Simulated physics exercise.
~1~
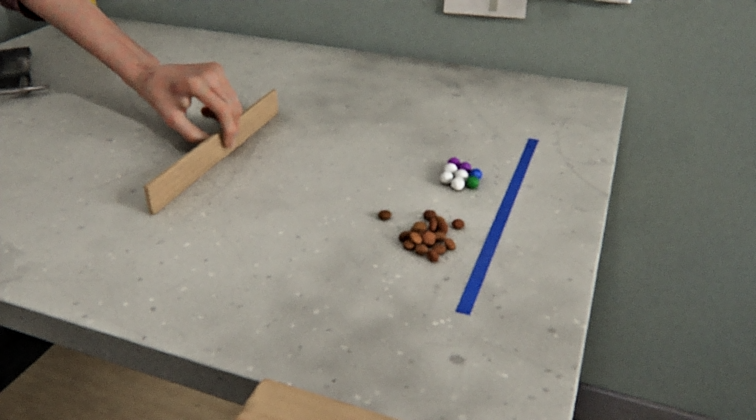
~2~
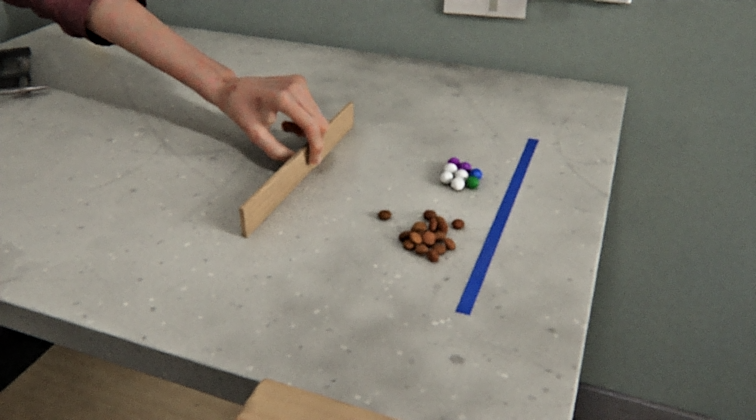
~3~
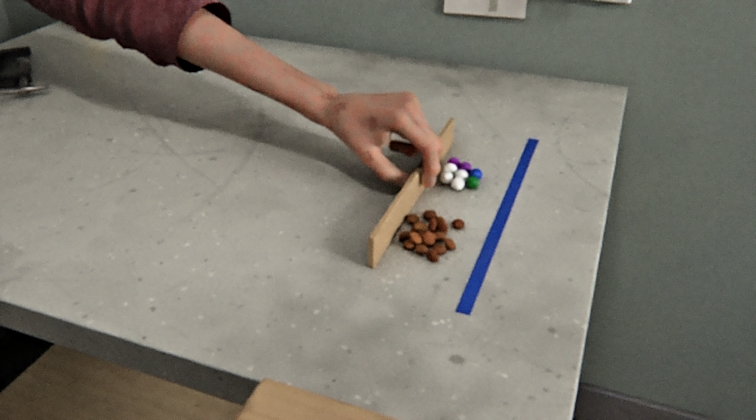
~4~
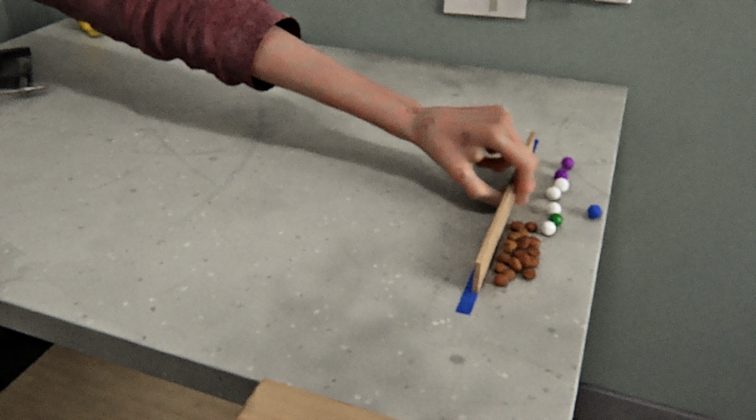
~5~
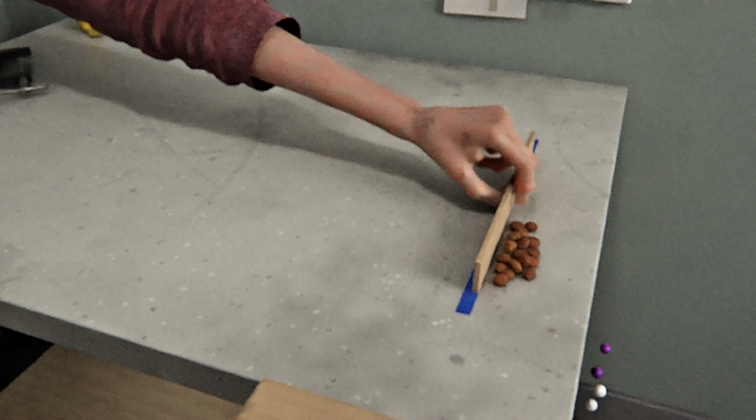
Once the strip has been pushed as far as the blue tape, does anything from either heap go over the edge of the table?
Yes, the coloured balls from the far heap roll on and go over the right edge. The brown pieces in the near heap all stay on the table, close to the strip.
